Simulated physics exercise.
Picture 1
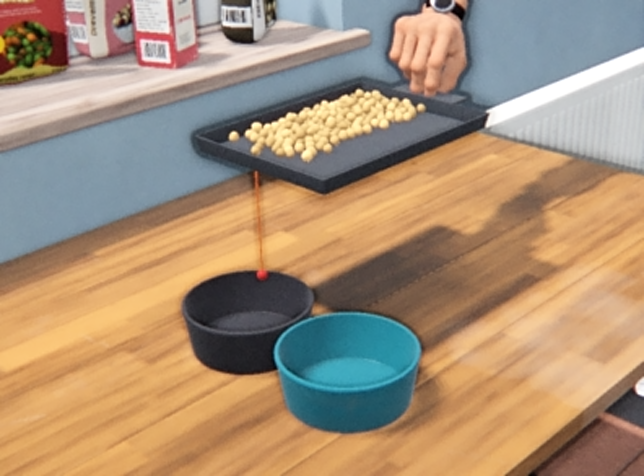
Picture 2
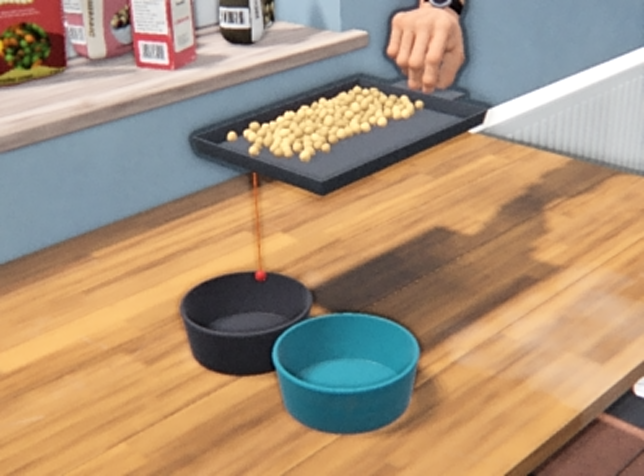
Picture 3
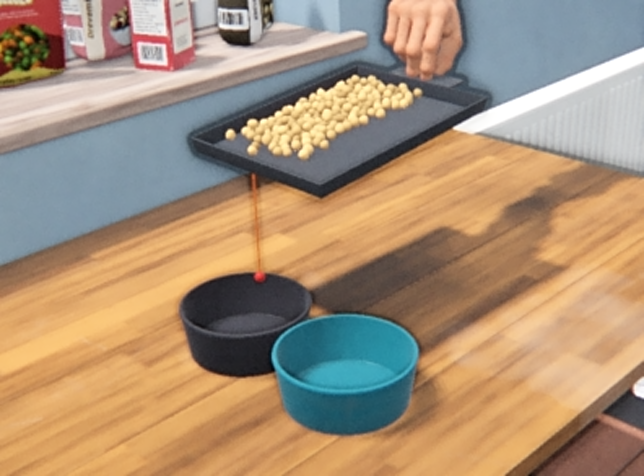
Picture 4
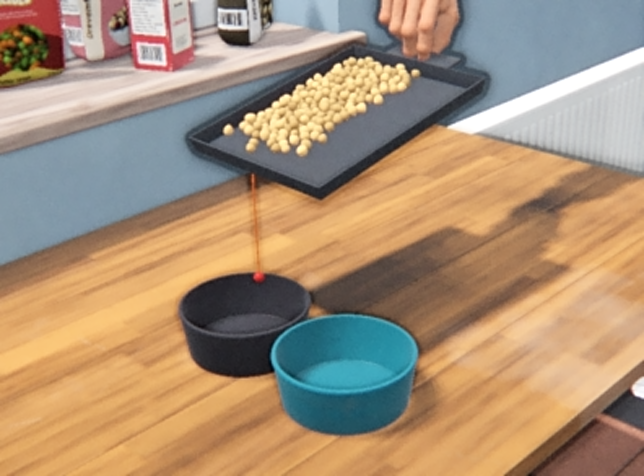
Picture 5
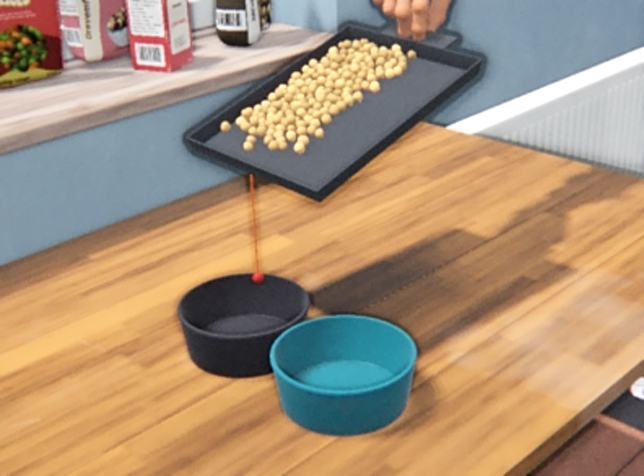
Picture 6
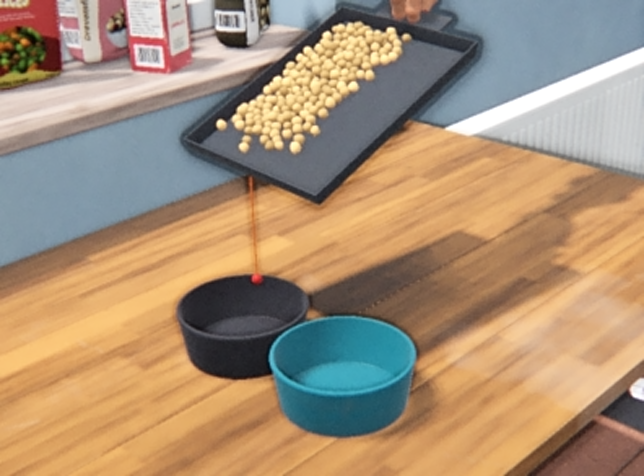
A dark rectangular tray of pale dried chickpeas is held above a wooden table in a blue-walled room, seen from slightly above. Beneath it stand a black dish at left and a teal one at right, with a red bead hanging on a thread and packages on a shelf behind. The hand steadily raises the tray's far end, steepening its slope, while the dishes barely shift in view.
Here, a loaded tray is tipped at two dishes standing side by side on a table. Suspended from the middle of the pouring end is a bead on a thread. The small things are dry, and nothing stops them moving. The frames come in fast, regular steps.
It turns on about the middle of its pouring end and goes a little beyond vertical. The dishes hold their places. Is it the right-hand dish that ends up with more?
No.
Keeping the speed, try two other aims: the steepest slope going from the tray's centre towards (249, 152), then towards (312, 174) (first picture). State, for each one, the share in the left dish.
Roughly 20 % in the first case and 40 % in the second.
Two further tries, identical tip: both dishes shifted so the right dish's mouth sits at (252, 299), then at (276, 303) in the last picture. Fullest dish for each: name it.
In the first try it's the right-side dish, and in the second it's the right-side dish.
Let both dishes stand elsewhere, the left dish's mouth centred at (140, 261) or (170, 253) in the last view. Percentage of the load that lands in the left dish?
About 0 per cent, then about 0 per cent.
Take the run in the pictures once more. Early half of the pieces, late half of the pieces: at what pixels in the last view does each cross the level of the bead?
The leading part at (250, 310), the rest of it at (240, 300).
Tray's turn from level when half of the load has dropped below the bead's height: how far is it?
About 110 degrees.
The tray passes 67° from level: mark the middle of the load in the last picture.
I'd put it at about (265, 145).
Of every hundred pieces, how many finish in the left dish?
About 60 per cent.
Just after the last frame, tray tipped steeply; almost all on the tray; just a few outside both; about a tenth in the air.
A moment on, tray tipped past a quarter turn; roughly a third on the tray; about a tenth in the right dish; roughly a quarter in the left dish; about a tenth outside both; roughly a quarter in the air.
Further on, tray tipped past a quarter turn; roughly a quarter in the right dish; roughly half in the left dish; roughly a quarter outside both; just a few in the air.
When it is over, tray tipped past a quarter turn; roughly a quarter in the right dish; roughly half in the left dish; roughly a quarter outside both; just a few in the air.
